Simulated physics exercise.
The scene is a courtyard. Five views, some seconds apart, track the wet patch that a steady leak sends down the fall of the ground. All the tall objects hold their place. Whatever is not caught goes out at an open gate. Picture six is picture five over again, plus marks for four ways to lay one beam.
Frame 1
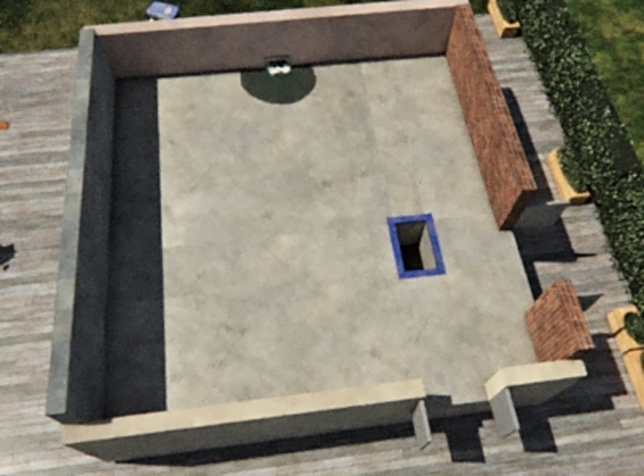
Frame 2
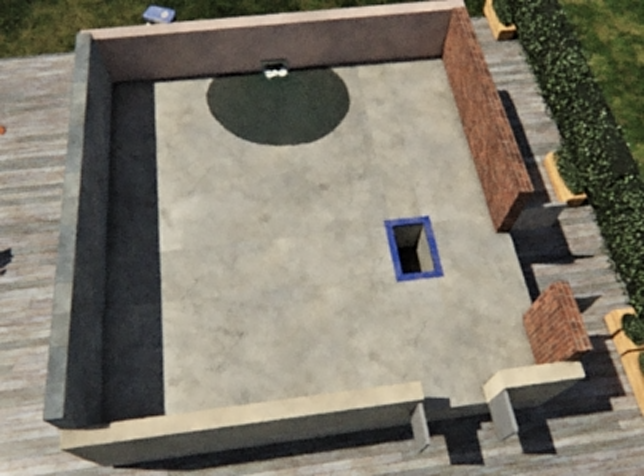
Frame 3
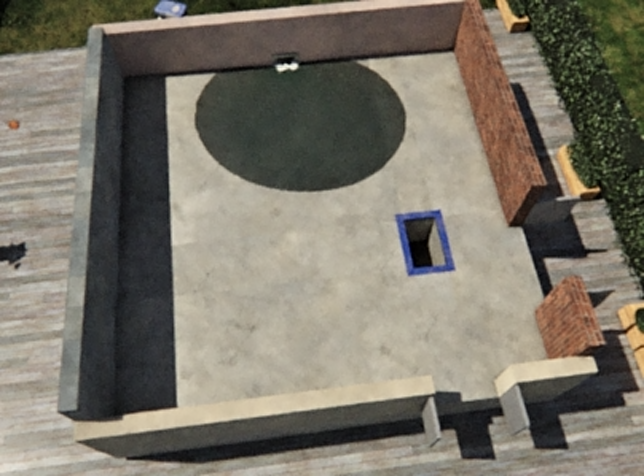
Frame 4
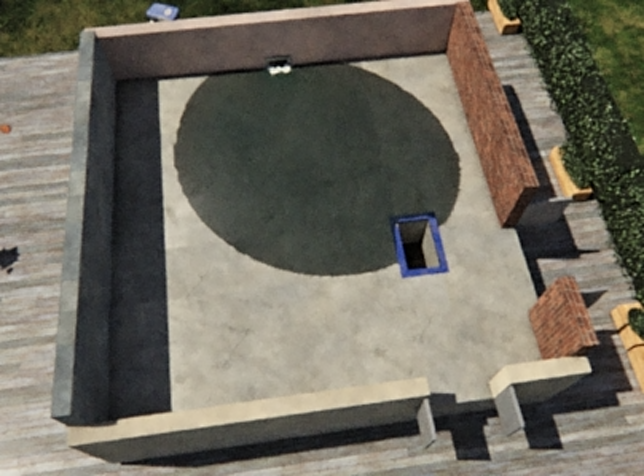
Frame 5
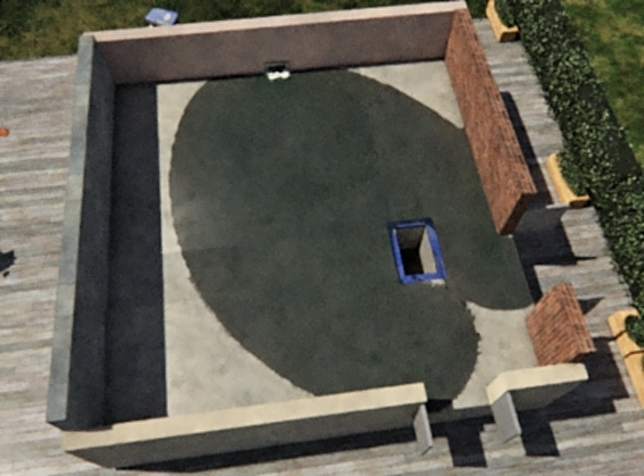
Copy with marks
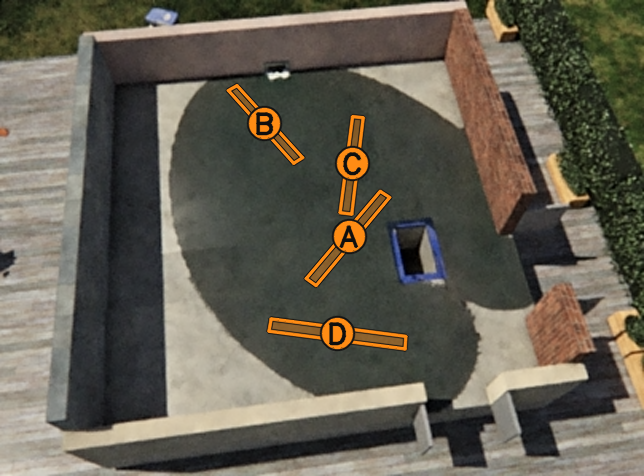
At first, a small dark wet patch sits by the outlet at the top wall of a pale walled courtyard. It spreads into a wide round stain, reaches the blue-edged drain right of centre, then surrounds it and extends to the lower wall and the gap on the right.
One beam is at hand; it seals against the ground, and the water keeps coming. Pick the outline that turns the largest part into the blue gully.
B is best.
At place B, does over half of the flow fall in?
No.
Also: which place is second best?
D.
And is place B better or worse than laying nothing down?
Better.
On the marked copy, A from (311, 282) to (384, 194); B from (232, 88) to (298, 160); C from (345, 213) to (357, 117); D from (270, 325) to (405, 342).
For place A, about 7 % of the stream goes into the blue gully, about 93 % out by the gates.
For place B, about 34 % of the stream goes into the blue gully, about 65 % out by the gates.
For place C, about 5 % of the stream goes into the blue gully, about 95 % out by the gates.
For place D, about 23 % of the stream goes into the blue gully, about 76 % out by the gates.
